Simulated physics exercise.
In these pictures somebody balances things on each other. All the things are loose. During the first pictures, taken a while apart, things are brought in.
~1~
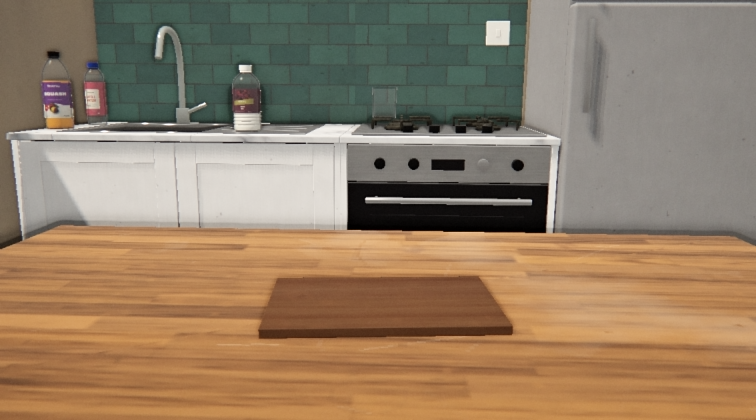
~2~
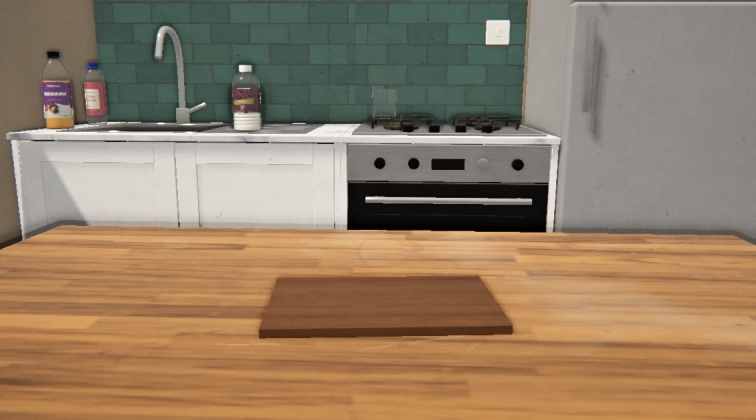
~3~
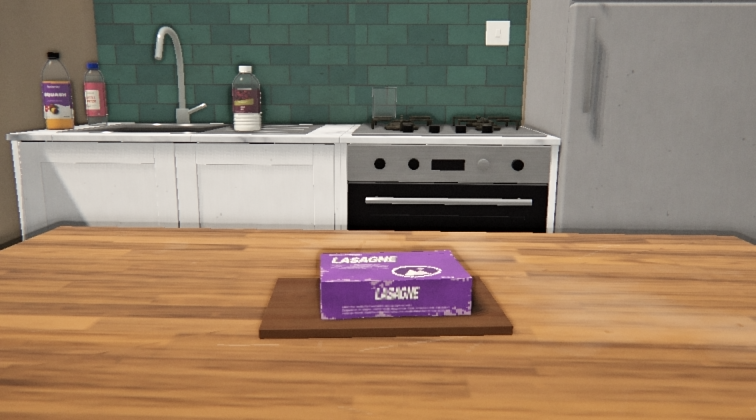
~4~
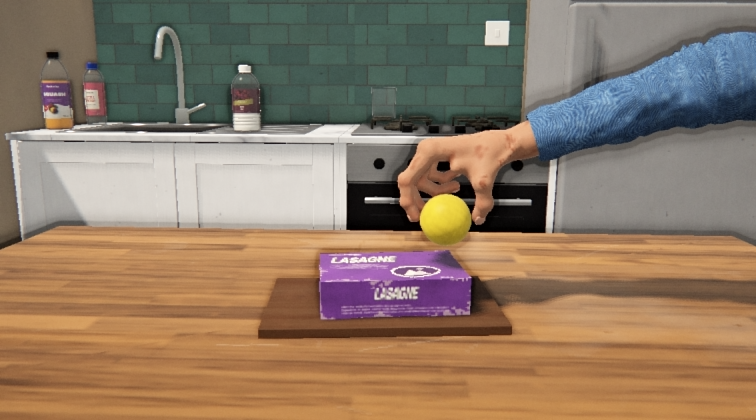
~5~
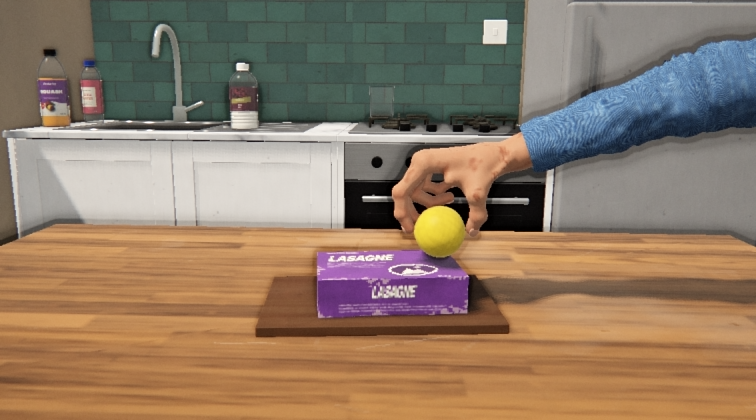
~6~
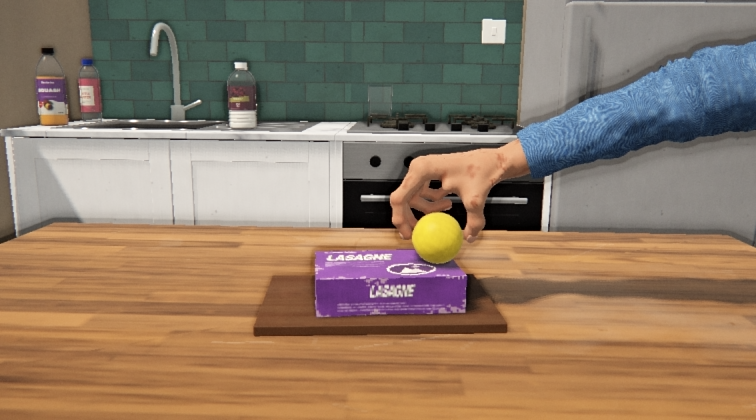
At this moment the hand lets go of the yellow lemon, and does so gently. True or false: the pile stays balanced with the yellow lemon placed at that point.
True.
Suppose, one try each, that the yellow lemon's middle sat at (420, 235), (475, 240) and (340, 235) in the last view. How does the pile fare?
Attempt one, the pile survives; attempt two, it falls over; attempt three, it survives.
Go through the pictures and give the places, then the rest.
In the first picture, the last thing is not in view yet.
In the second picture, the last thing is not in view yet.
In the third picture, the last thing is not in view yet; purple packet (391, 282).
The fourth picture shows still above its spot; yellow lemon (445, 220); purple packet (390, 282).
The fifth picture shows still above its spot; yellow lemon (439, 231); purple packet (388, 280).
The sixth picture shows in place under the hand; yellow lemon (437, 238); purple packet (386, 280).
Then, 0.20 s after the last picture, nothing has stirred.
Then, 0.60 s after the last picture, yellow lemon resting near (437, 238).
At rest, all 3 in place. Seen from the same camera at the end, yellow lemon near (437, 238). The pile keeps its balance.
